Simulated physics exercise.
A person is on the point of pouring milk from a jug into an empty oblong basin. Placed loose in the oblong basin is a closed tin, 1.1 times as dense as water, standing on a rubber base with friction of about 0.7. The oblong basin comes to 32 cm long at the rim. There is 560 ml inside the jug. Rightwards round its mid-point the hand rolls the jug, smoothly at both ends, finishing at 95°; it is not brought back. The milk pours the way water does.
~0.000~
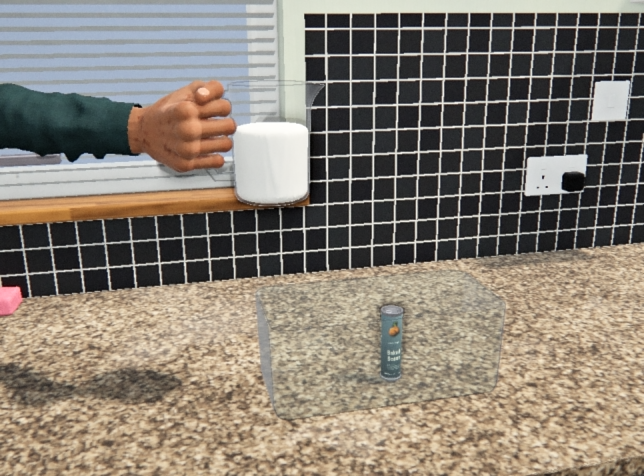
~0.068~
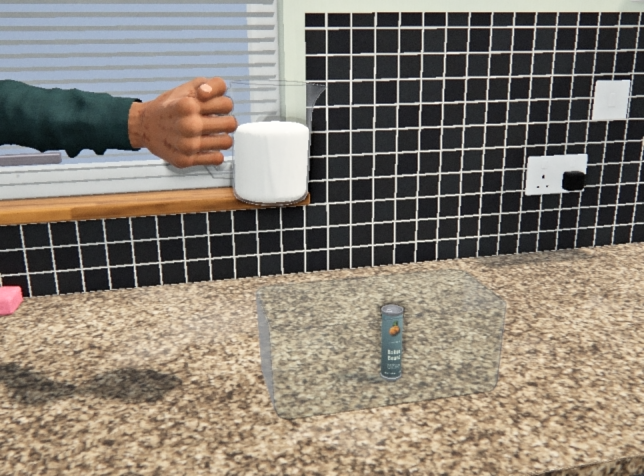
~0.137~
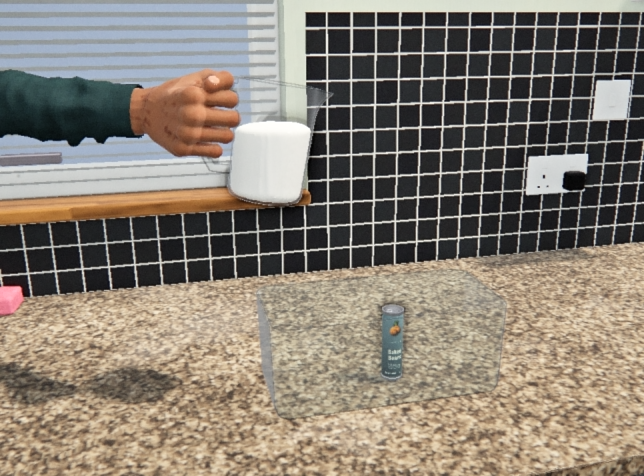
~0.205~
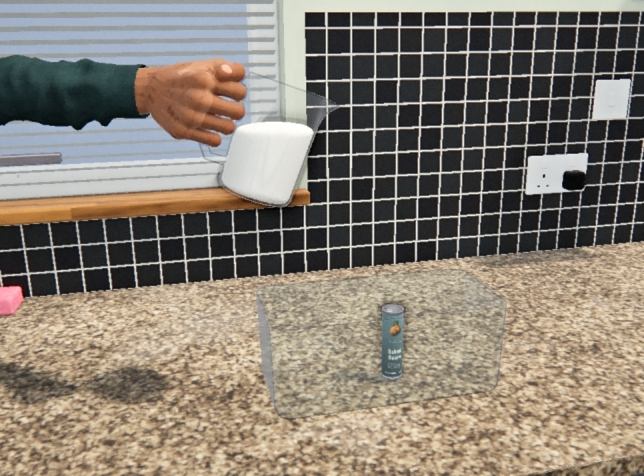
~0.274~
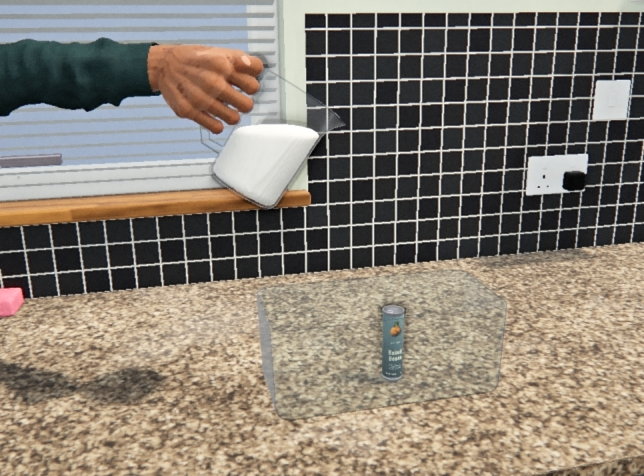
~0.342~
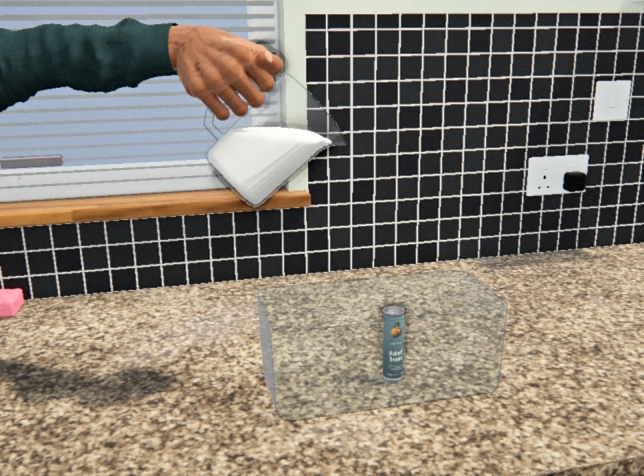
On a kitchen counter, a hand tilts a jug of milk rightwards above a clear basin holding a tin.
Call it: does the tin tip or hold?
It holds.
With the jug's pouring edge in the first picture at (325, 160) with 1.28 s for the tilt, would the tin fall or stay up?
It tumbles.
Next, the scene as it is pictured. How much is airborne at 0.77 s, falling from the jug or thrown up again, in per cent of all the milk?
32 per cent or so.
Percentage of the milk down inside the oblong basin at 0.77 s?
Around 34 per cent of the whole.
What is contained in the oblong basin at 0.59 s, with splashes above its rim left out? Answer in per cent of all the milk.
I reckon close to 2 percent of it.
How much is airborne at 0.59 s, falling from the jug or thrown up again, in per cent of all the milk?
Near 24 per cent of it all.
Then, 0.59 s in, the tilt is 92° and 75 per cent is still to pour; the tin stands where it began.
Then, 0.77 s in, the tilt is 95° and 34 per cent is still to pour; the tin stands where it began.
Then, 0.96 s in, the tilt is 95° and 15 per cent is still to pour; the tin stands where it began.
Then, 1.17 s in, the tilt is 95° and 6 per cent is still to pour; the tin stands where it began.
Finally, the tin stands where it began.
